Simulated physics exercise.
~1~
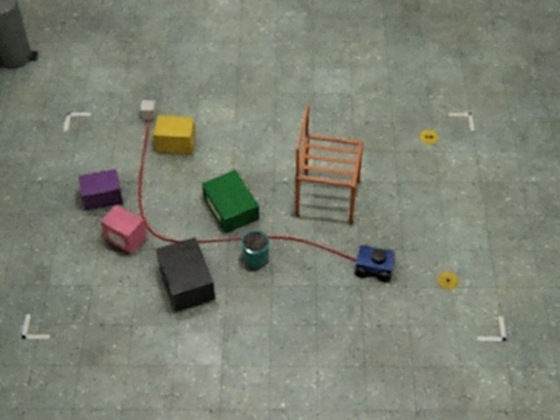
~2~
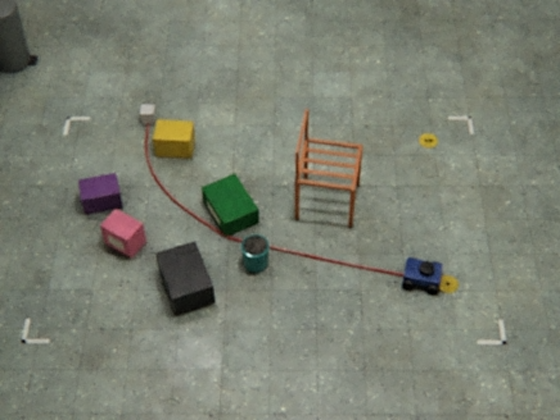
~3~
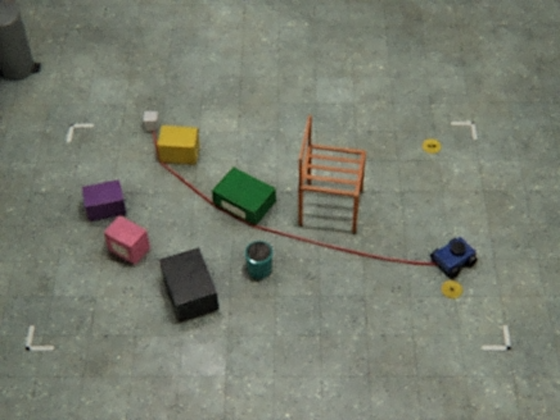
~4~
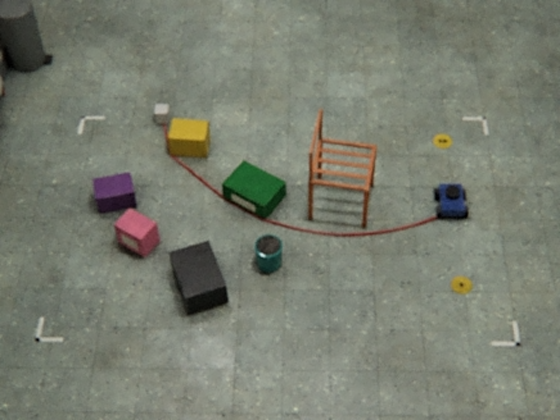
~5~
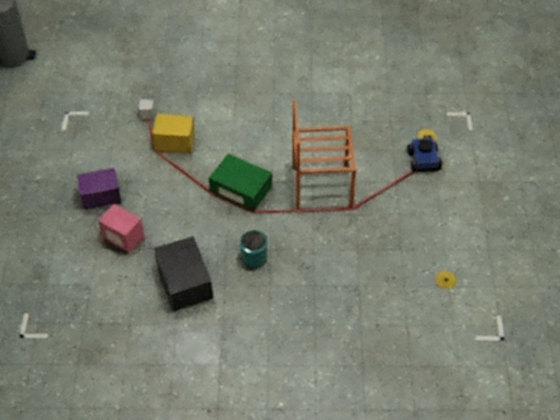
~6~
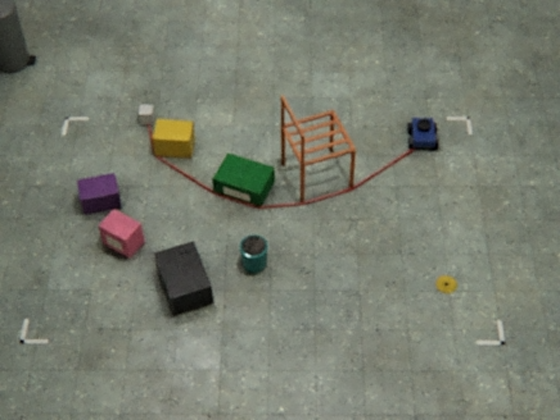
A small blue cart pulls a red cord that shifts the green box, then the orange chair.
